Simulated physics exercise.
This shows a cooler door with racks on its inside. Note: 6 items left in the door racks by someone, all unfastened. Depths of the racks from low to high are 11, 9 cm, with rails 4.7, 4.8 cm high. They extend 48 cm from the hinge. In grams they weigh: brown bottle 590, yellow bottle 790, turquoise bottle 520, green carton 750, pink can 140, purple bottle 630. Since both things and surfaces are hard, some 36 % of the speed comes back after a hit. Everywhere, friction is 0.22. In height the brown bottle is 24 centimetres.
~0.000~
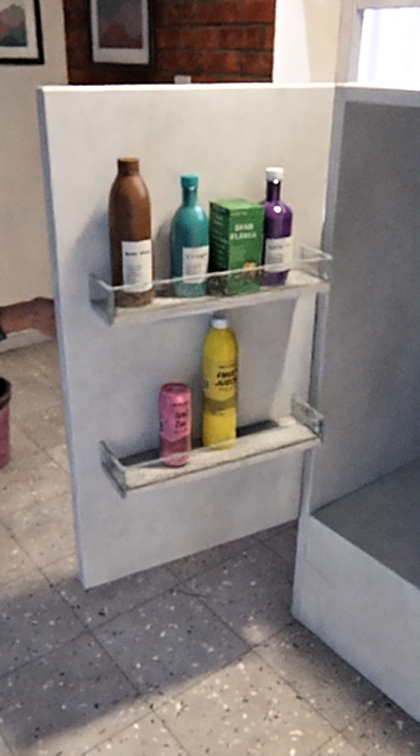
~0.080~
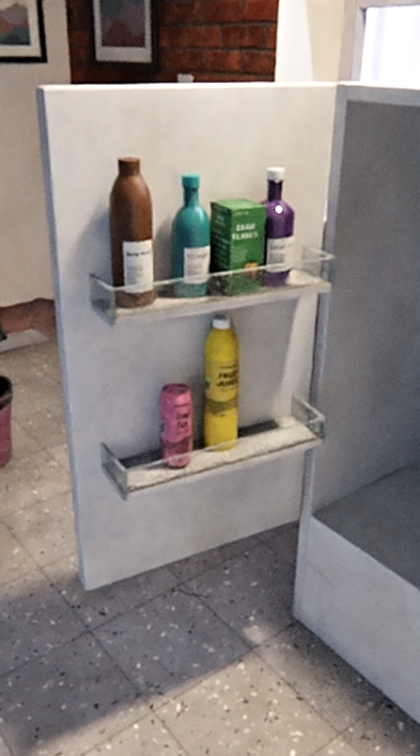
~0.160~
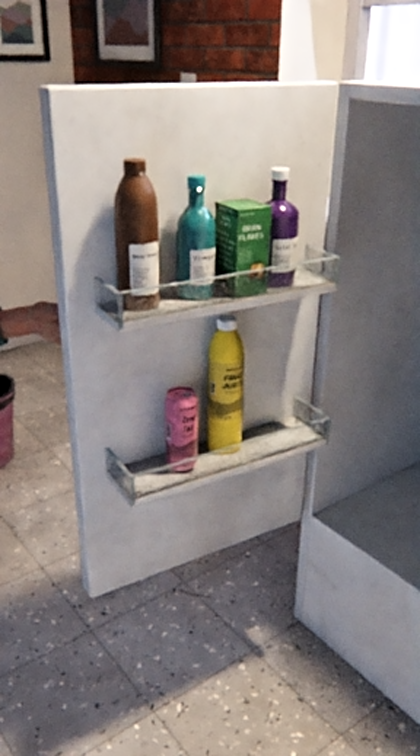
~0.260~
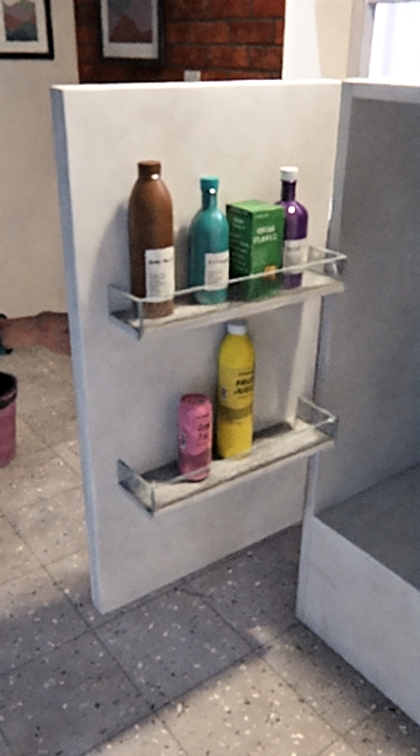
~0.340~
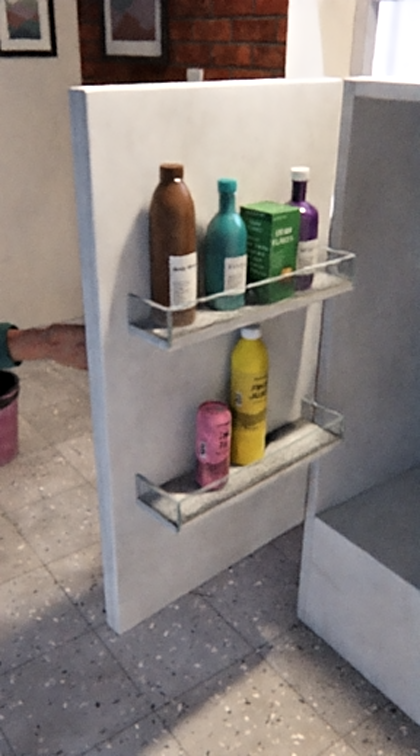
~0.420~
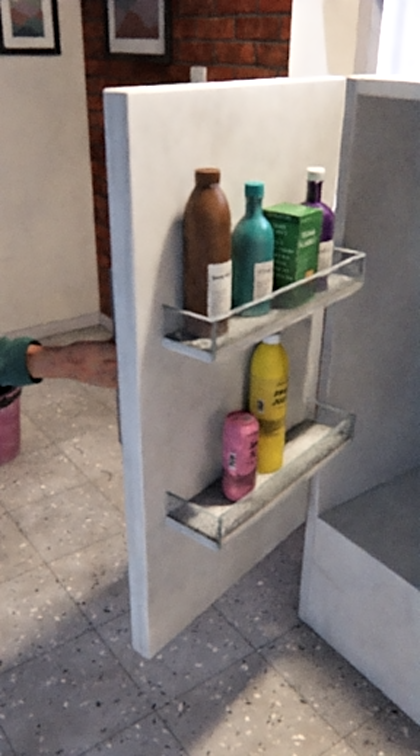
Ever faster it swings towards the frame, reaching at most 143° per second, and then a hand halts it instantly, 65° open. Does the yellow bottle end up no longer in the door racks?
No: It is still in the rack.
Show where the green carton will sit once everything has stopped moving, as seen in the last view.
It ends up near (314, 258).
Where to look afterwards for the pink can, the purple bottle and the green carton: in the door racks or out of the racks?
At the end the pink can remains on its base, the purple bottle remains on its base and the green carton remains on its base.
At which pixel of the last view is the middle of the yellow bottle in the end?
In the end it sits at around (307, 409).
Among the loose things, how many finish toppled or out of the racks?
Tally: 1.
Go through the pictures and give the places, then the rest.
The first frame shows door at 100°; yellow bottle (220, 383); brown bottle (131, 233).
The second frame shows door at 99°; green carton (236, 247); pink can (176, 427).
The third frame shows door at 97°; brown bottle (137, 236).
The fourth frame shows door at 91°; turquoise bottle (209, 241); green carton (253, 250).
The fifth frame shows door at 84°; pink can (213, 447).
The sixth frame shows door at 75°; yellow bottle (268, 401); brown bottle (207, 254).
After 0.52 s, door at 65°; brown bottle moved 2 cm; pink can moved 2 cm; turquoise bottle moved 2 cm.
After 1.32 s, door at 65°; yellow bottle moved 3 cm near (310, 409); brown bottle 50° off upright.
After 1.72 s, door at 65°; brown bottle now out of the racks; yellow bottle moved 3 cm near (305, 409).
After 2.02 s, door at 65°; yellow bottle moved 3 cm near (308, 409).
In the end (2.3 s), out of the racks, brown bottle; the other 5 under 5 cm from the start. In the last view, yellow bottle near (307, 409).
